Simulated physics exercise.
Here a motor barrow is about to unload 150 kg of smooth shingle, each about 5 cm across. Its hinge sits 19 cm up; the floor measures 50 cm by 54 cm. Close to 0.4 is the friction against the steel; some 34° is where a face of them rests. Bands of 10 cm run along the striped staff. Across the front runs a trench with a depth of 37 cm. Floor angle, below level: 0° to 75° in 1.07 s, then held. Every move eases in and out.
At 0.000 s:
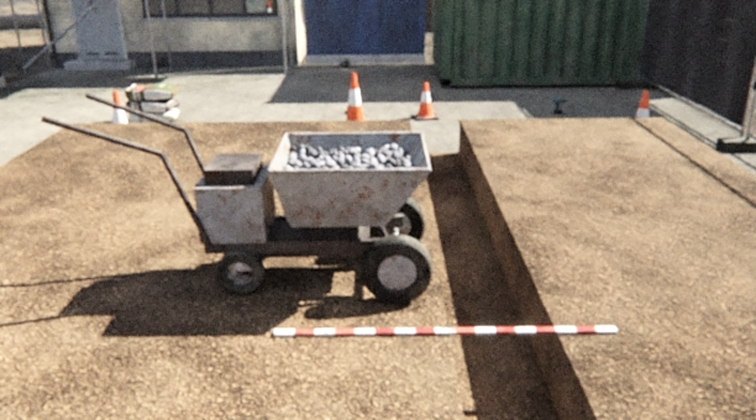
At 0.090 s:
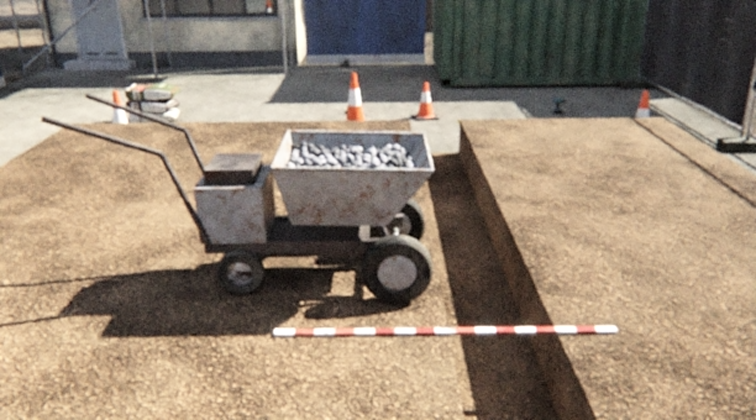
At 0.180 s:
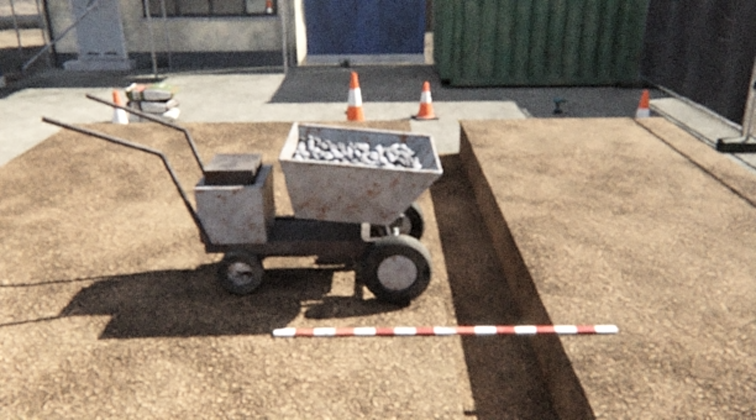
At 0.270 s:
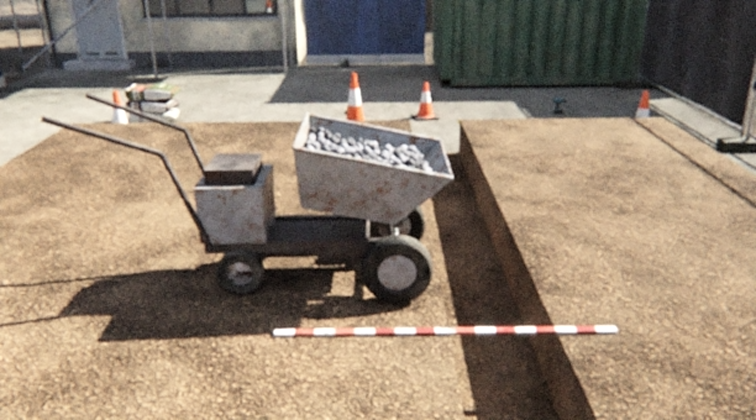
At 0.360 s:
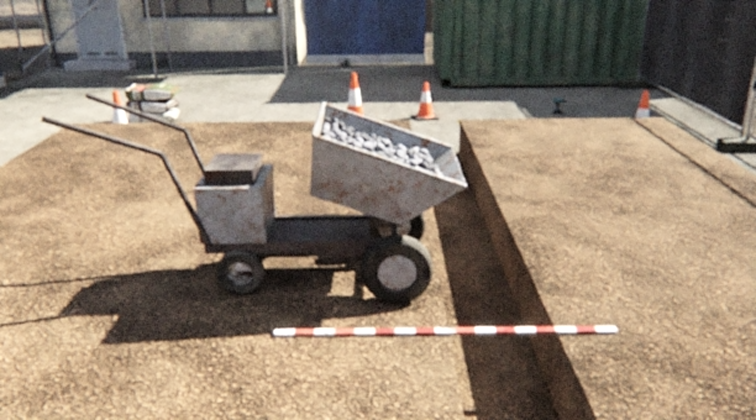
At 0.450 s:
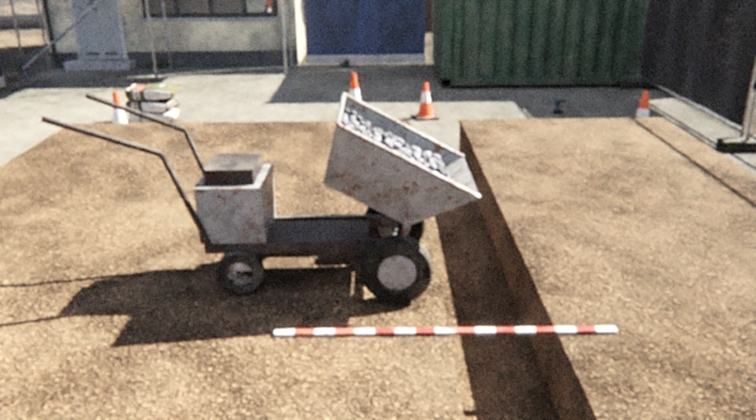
A pale, rust-flecked skip full of smooth grey stones sits level on a small four-wheeled motor barrow, seen side-on from slightly above in a sunlit yard of brown, gritty ground. A red-and-white striped staff lies in front, a narrow trench cuts the ground to the right, and orange cones stand before blue and green containers behind. The skip tilts steadily rightward, its left end rising, while barrow and camera stay still.
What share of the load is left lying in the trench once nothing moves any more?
About 52 per cent.
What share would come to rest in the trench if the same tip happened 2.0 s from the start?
With that timing, about 60 per cent.
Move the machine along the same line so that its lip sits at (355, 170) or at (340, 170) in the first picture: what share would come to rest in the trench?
Near 100 and near 100 percent.
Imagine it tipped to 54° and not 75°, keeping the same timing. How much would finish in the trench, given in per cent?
It would come to about 30 percent.
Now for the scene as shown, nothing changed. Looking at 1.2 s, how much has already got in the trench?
Close to 20 per cent at that time.
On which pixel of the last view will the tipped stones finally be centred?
Resting centre: About (524, 307).
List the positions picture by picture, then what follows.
In the first picture, lip at (430, 170), floor tilted 0°, highest stones at (372, 154).
In the second picture, the skip is at 2°, its lip at (433, 171); the top of the load is at (354, 153); the stones move at 0.3 m/s on average.
In the third picture, the skip is at 6°, its lip at (441, 174); the top of the load is at (316, 147); the stones move at 0.5 m/s on average.
In the fourth picture, the skip is at 12°, its lip at (453, 179); the top of the load is at (318, 139); the stones move at 0.7 m/s on average.
In the fifth picture, lip at (466, 187), floor tilted 20°, highest stones at (330, 129); the stones move at 0.8 m/s on average.
In the sixth picture, lip at (480, 197), floor tilted 29°, highest stones at (346, 118); the stones move at 0.9 m/s on average.
After 0.8 s the floor is at 63°; 100 % in the skip; the foremost stones are at (511, 239).
After 1.2 s the floor is at 75°; 51 % in the skip, 20 % in the trench, 29 % past the trench; the foremost stones are at (597, 272).
After 1.5 s the floor is at 75°; 18 % in the skip, 34 % in the trench, 48 % past the trench; the foremost stones are at (696, 269).
After 3.5 s the floor is at 75°; 0 % in the skip, 52 % in the trench, 48 % past the trench; the foremost stones are past the picture's edge.
